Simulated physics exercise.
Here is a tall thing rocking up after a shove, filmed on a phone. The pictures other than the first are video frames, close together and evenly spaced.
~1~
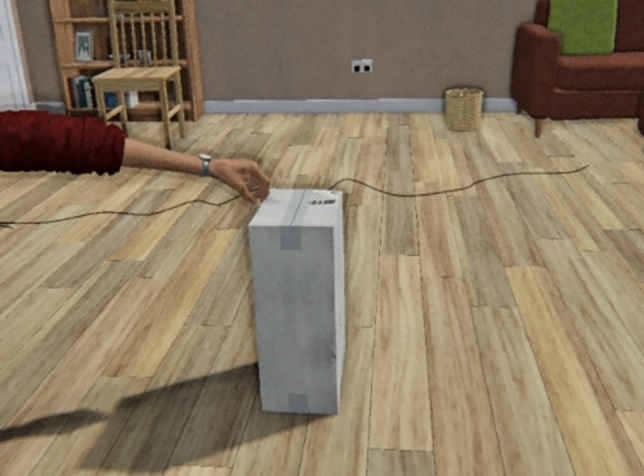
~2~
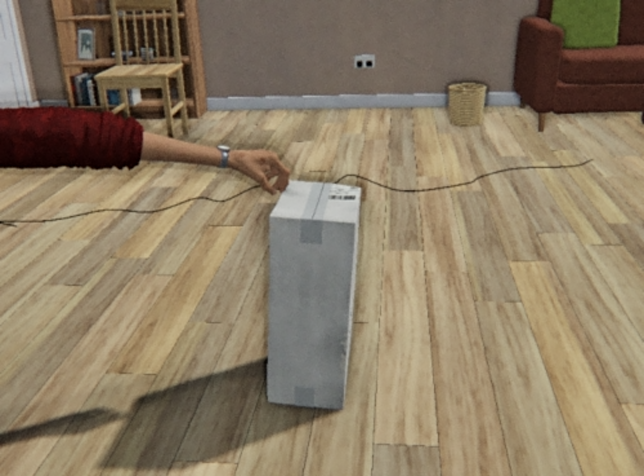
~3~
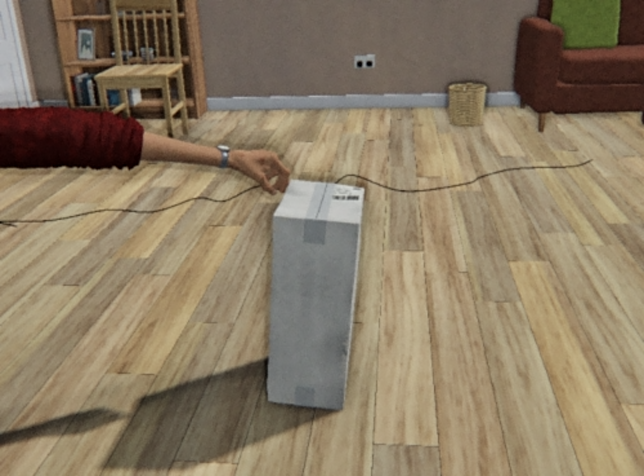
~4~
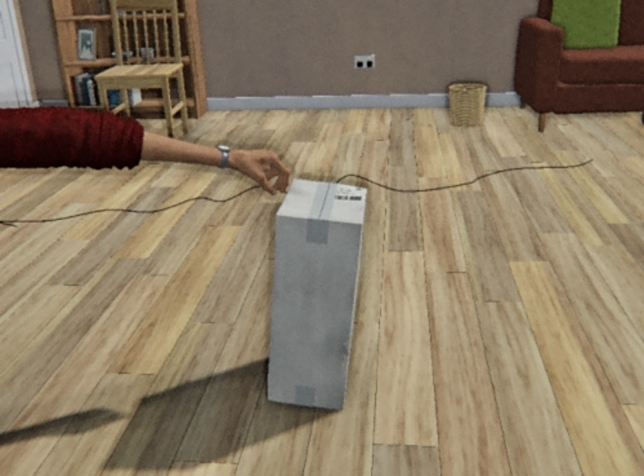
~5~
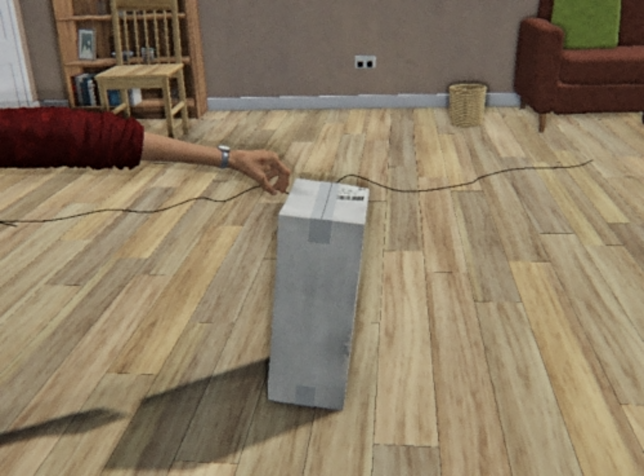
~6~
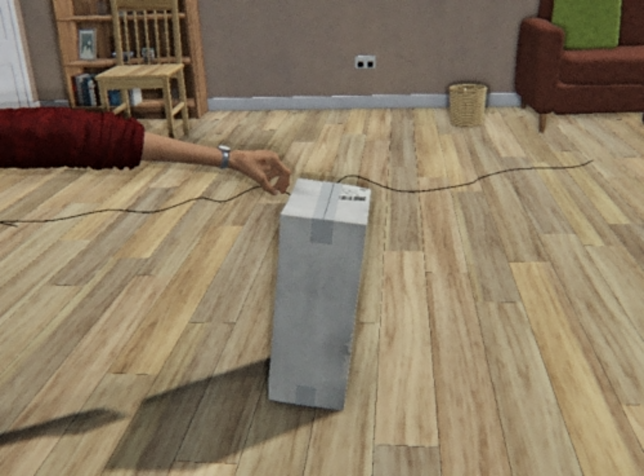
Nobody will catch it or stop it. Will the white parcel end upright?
My guess is it will hold its balance after that.
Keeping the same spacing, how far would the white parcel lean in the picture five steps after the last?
Angle from vertical in that picture: 8°.
Then, 0.26 s on from there, white parcel upright near (306, 295).
Then, 0.60 s on from there, white parcel 2° off upright near (311, 294).
In the end, the white parcel rocks back upright, near (307, 296).
